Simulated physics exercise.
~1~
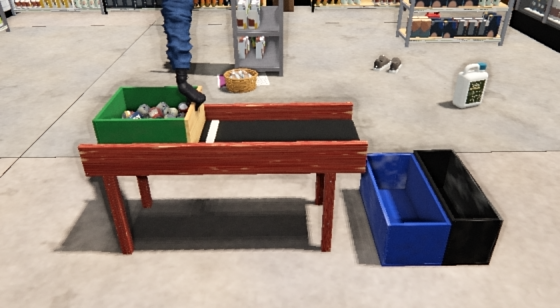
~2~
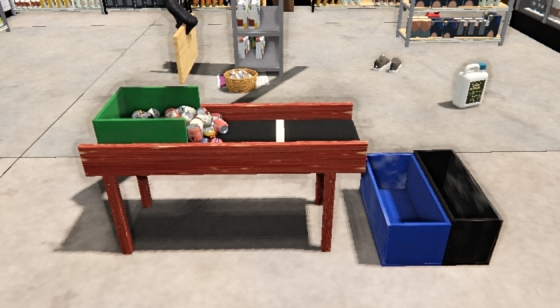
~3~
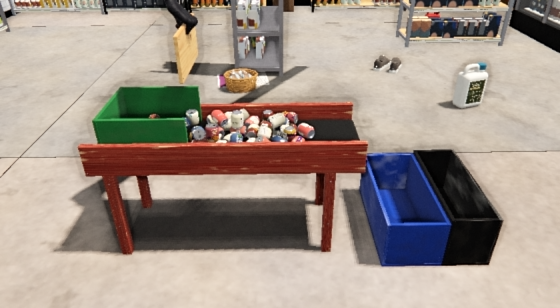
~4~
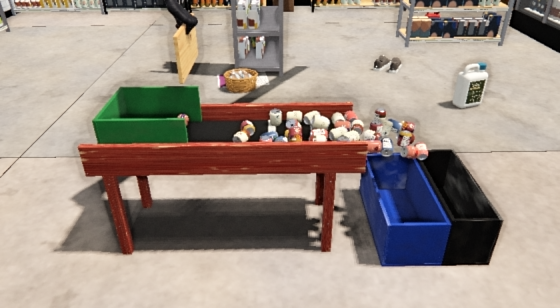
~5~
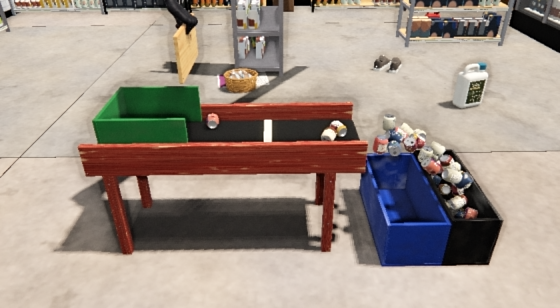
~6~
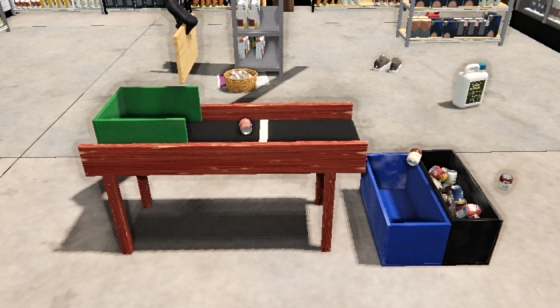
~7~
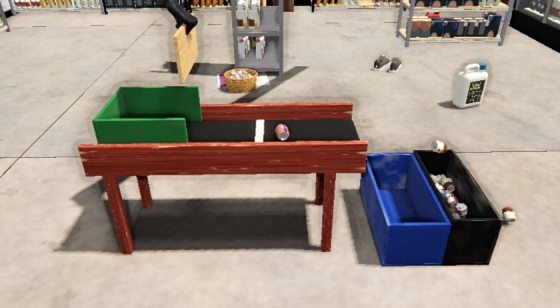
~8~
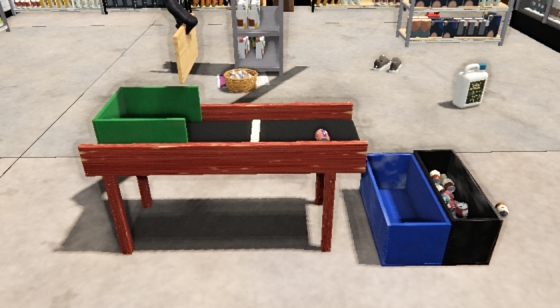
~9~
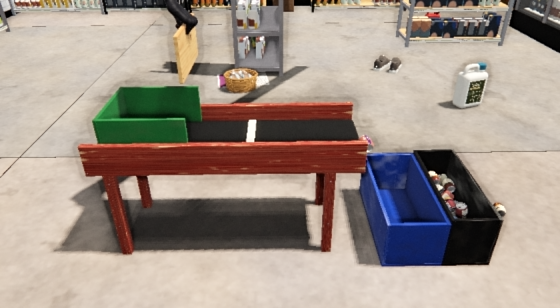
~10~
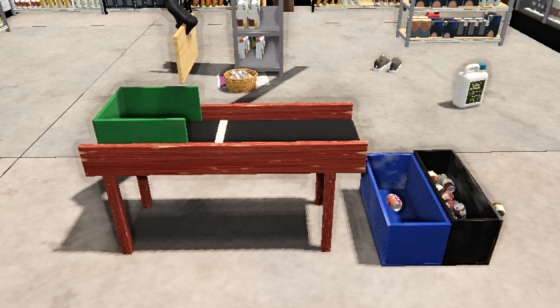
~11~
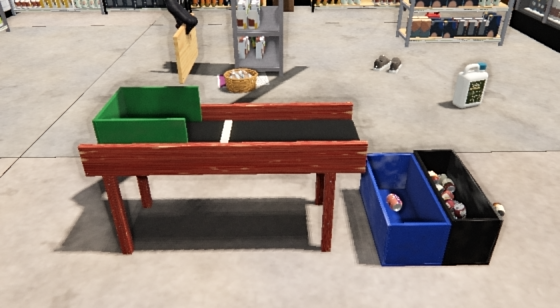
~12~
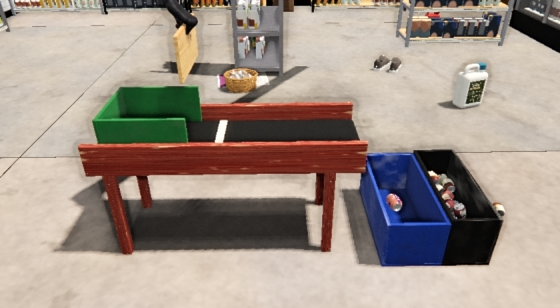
We see a wooden gate lift from a green pen of small cans, and a dark belt carries them right and over its end. Most land in the black bin, one last can drops into the blue box, and one rests on the floor beyond.
